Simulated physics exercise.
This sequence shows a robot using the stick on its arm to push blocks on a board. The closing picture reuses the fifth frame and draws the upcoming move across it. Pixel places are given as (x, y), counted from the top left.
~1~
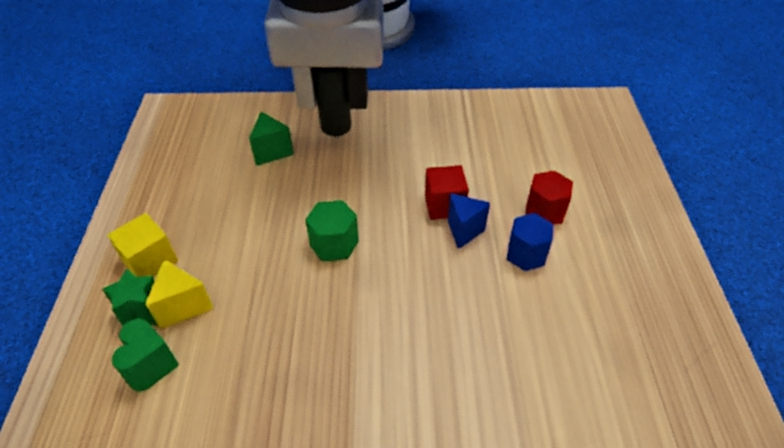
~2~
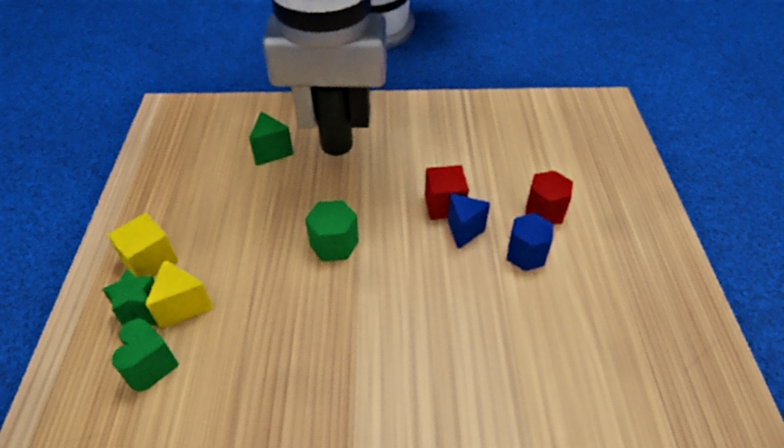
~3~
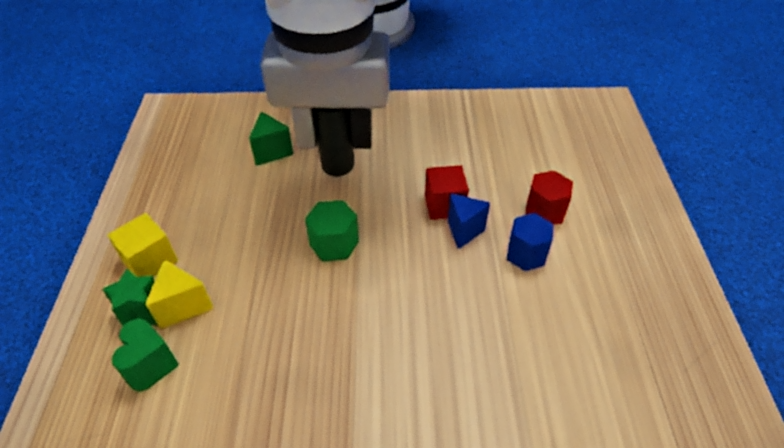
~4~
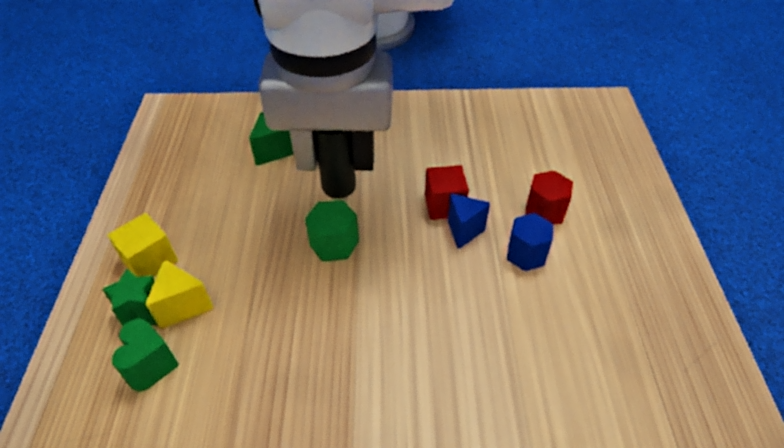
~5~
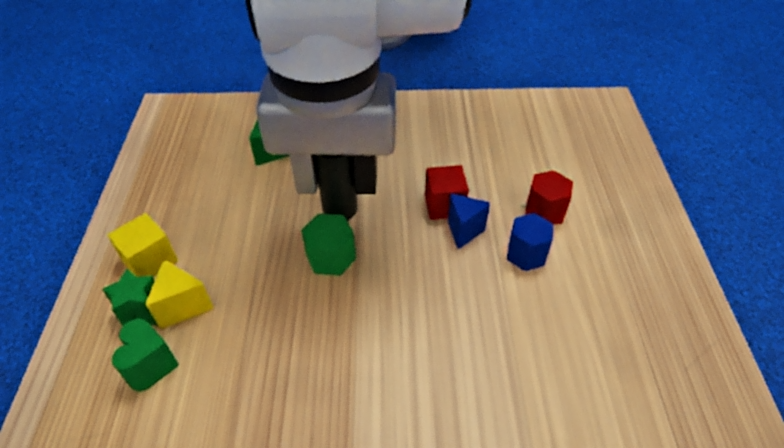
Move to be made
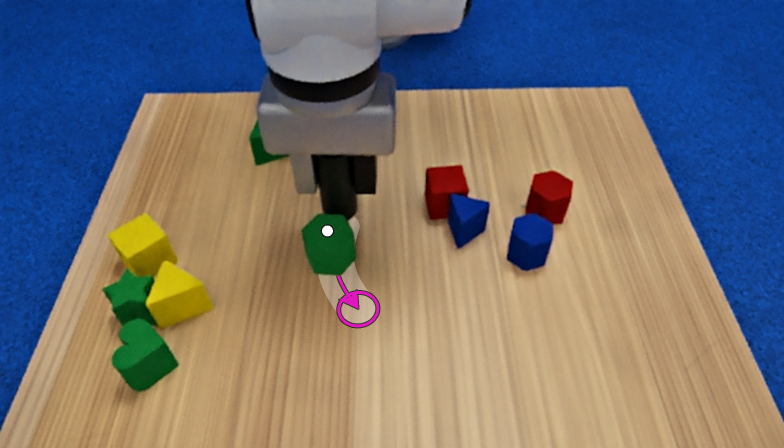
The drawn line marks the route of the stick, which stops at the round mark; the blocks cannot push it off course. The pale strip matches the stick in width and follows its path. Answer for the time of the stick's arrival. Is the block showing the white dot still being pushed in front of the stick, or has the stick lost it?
Lost on the way.
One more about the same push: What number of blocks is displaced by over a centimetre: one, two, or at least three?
I foresee one block being moved.
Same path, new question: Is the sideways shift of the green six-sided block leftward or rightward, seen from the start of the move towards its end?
Side: Right.
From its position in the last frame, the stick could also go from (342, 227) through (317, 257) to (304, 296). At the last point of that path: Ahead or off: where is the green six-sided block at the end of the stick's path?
It stays ahead.
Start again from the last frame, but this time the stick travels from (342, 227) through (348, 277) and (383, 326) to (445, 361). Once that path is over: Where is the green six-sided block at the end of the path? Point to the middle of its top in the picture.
I'd place it at (312, 290), taking the centre of its top.
The drawn path runs from (342, 227) by way of (336, 253) and (341, 282) to (358, 309); the dot is on the green six-sided block.
What follows on the original path. One third of the way, stick (333, 238); green six-sided block (316, 260).
Two thirds of the way, stick (339, 266); green six-sided block (309, 288), turned 40° clockwise.
At the end, stick (357, 294); green six-sided block (308, 295), turned 55° clockwise.
